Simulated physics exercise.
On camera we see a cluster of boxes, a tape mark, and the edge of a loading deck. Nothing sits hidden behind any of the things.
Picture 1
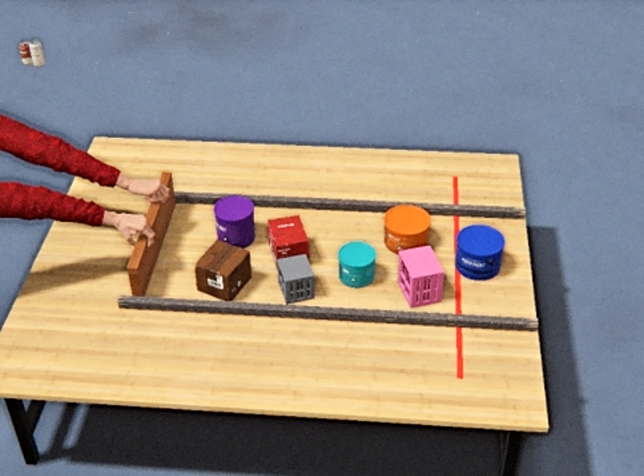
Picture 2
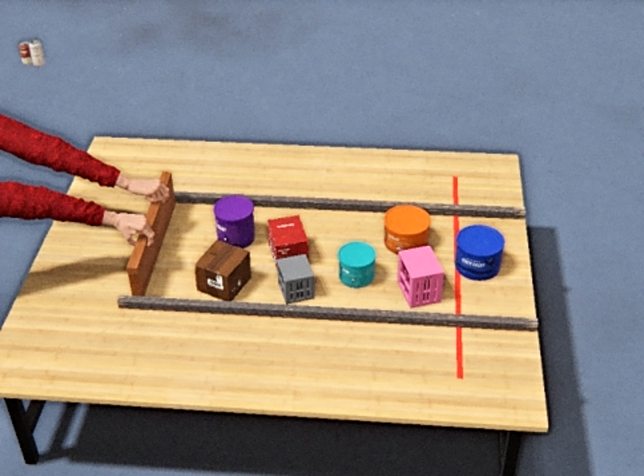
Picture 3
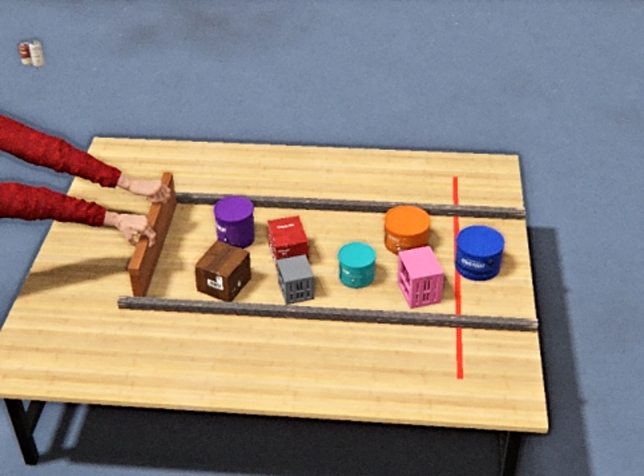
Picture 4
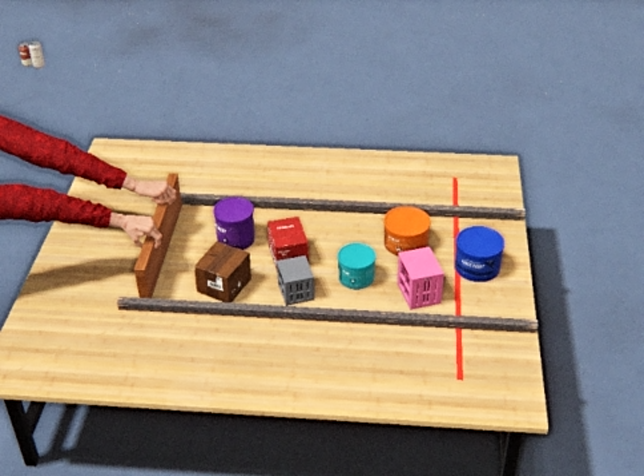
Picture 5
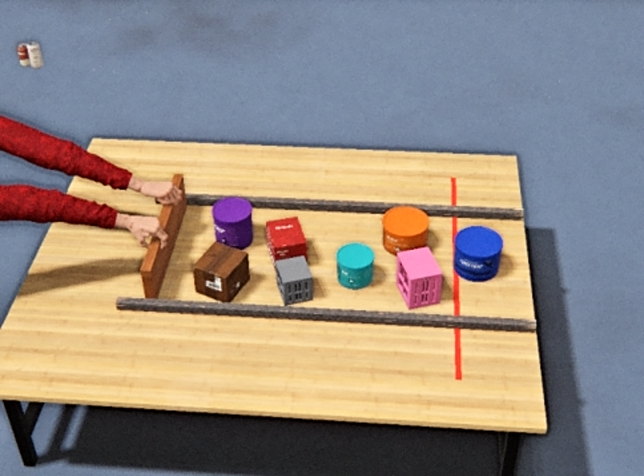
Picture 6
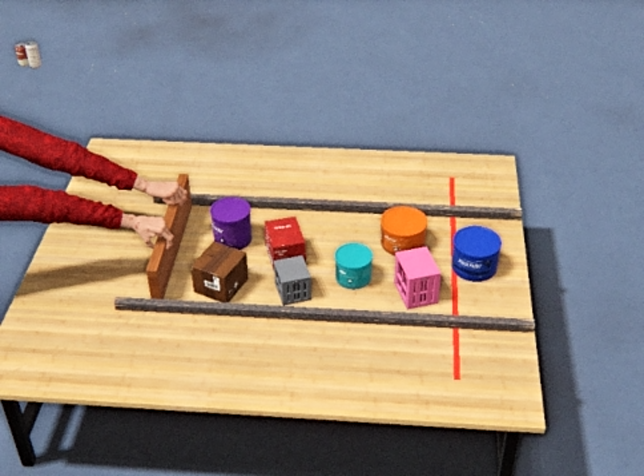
Two hands in red sleeves held a wooden plank upright on a table, then slid it slightly right toward the colourful boxes and pails between two rails, which stayed put near a red tape line.
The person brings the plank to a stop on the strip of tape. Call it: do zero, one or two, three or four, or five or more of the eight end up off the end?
Three or four end up off it.
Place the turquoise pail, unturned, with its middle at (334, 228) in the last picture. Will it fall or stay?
Result: It stays aboard.
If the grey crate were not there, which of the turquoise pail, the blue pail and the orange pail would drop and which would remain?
Here's how it goes: The turquoise pail is gone, the blue pail is gone, and the orange pail hangs on.
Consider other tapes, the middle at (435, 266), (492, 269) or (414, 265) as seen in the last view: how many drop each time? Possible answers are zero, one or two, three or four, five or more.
In the order of the places given: Either one or two; more than four; just one or two.
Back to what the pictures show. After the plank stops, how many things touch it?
Number: 2.
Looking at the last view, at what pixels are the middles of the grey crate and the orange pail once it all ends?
Roughly (512, 295) for the first and roughly (508, 223) for the second.
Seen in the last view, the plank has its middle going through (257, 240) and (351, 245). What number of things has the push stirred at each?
The count reaches 4 first and 8 second.
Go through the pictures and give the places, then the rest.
In the first picture, blue pail (479, 253); pink crate (420, 277); orange pail (407, 231); plank (153, 234); tape (458, 266).
In the second picture, pink crate (420, 277); turquoise pail (357, 265).
In the third picture, orange pail (407, 231); grey crate (296, 280).
In the fourth picture, blue pail (479, 254); plank (160, 235).
In the fifth picture, pink crate (419, 278); red box (287, 244).
In the sixth picture, blue pail (476, 254); pink crate (417, 278); orange pail (403, 232); plank (171, 236); tape (454, 267).
Soon after, none off yet; blue pail at rest near (476, 254); pink crate at rest near (417, 278); orange pail at rest near (403, 232).
After that, none off yet; blue pail at rest near (476, 254); pink crate displaced about its own width near (448, 284); orange pail moving near (406, 231).
And then, none off yet; blue pail displaced about its own width near (527, 249); pink crate displaced well along near (496, 291); orange pail displaced about its own width near (459, 226).
In the end, the number that fall off is three or four; gone, turquoise pail, pink crate and blue pail.
